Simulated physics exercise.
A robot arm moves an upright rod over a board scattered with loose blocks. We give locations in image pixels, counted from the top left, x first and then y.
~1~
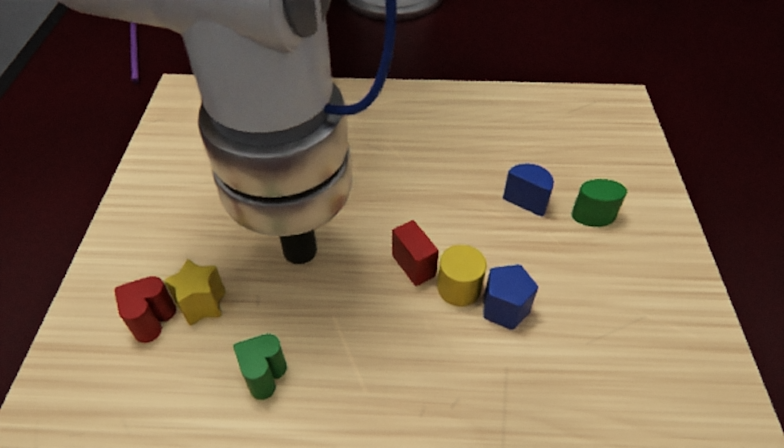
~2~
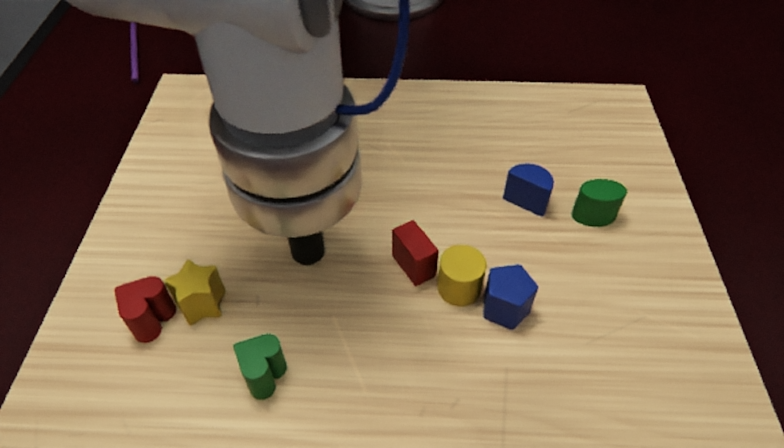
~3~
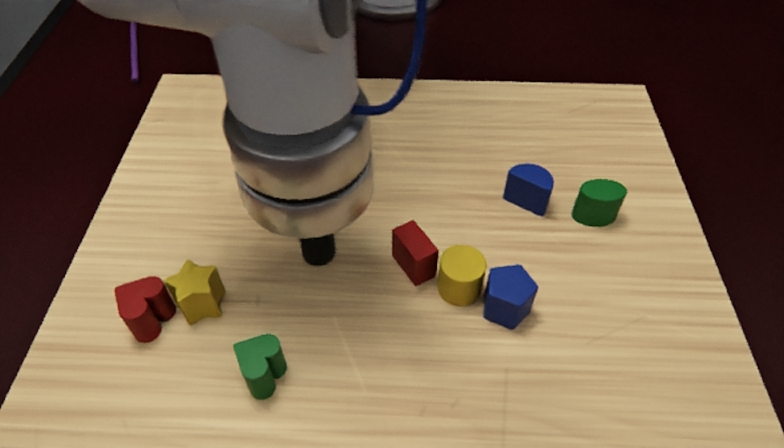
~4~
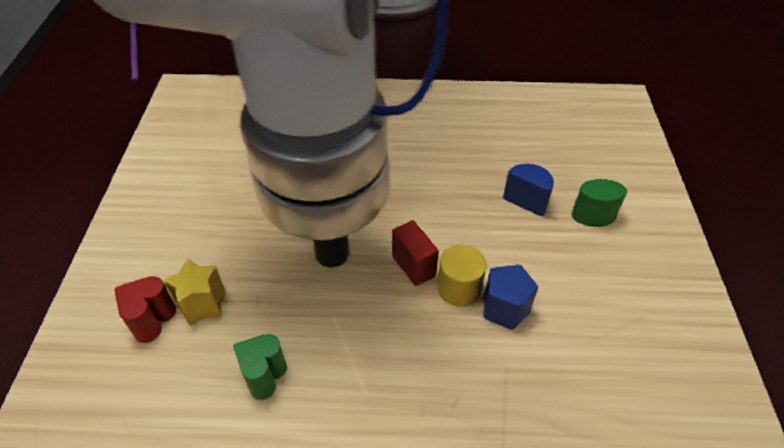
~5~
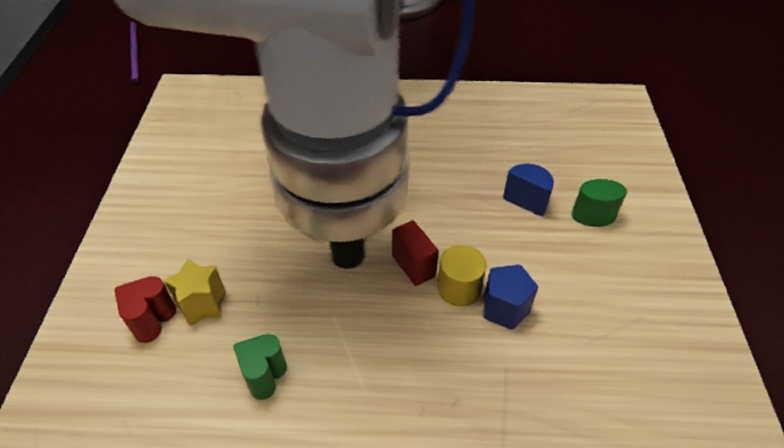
Robot arm sliding an upright black rod slowly rightward over a wooden board of scattered coloured blocks, which all stay still.
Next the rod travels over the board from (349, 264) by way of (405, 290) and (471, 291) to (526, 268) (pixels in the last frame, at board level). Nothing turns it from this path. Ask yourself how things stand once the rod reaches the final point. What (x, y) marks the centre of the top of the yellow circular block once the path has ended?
The middle of its upper face will lie at (561, 223).
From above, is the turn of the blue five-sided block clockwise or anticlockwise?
It twists with the clock when seen from above.
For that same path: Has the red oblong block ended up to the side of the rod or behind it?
That would be a yes.
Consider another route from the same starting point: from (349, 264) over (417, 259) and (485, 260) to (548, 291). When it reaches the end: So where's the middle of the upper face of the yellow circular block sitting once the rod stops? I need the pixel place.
It will end up at (515, 304).
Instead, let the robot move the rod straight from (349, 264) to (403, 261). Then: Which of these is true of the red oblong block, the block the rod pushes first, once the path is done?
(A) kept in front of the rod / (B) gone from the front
The one that fits is A, kept in front of the rod.
What follows on the original path. One third of the way, rod at (406, 282); red oblong block at (419, 239), turned 15° anticlockwise.
Two thirds of the way, rod at (472, 283); red oblong block at (424, 238), turned 35° anticlockwise; yellow circular block at (510, 250); blue five-sided block at (533, 285), turned 55° clockwise.
At the end, rod at (529, 260); red oblong block at (424, 238), turned 35° anticlockwise; yellow circular block at (561, 223); blue five-sided block at (533, 285), turned 55° clockwise; blue D-shaped block unmoved.
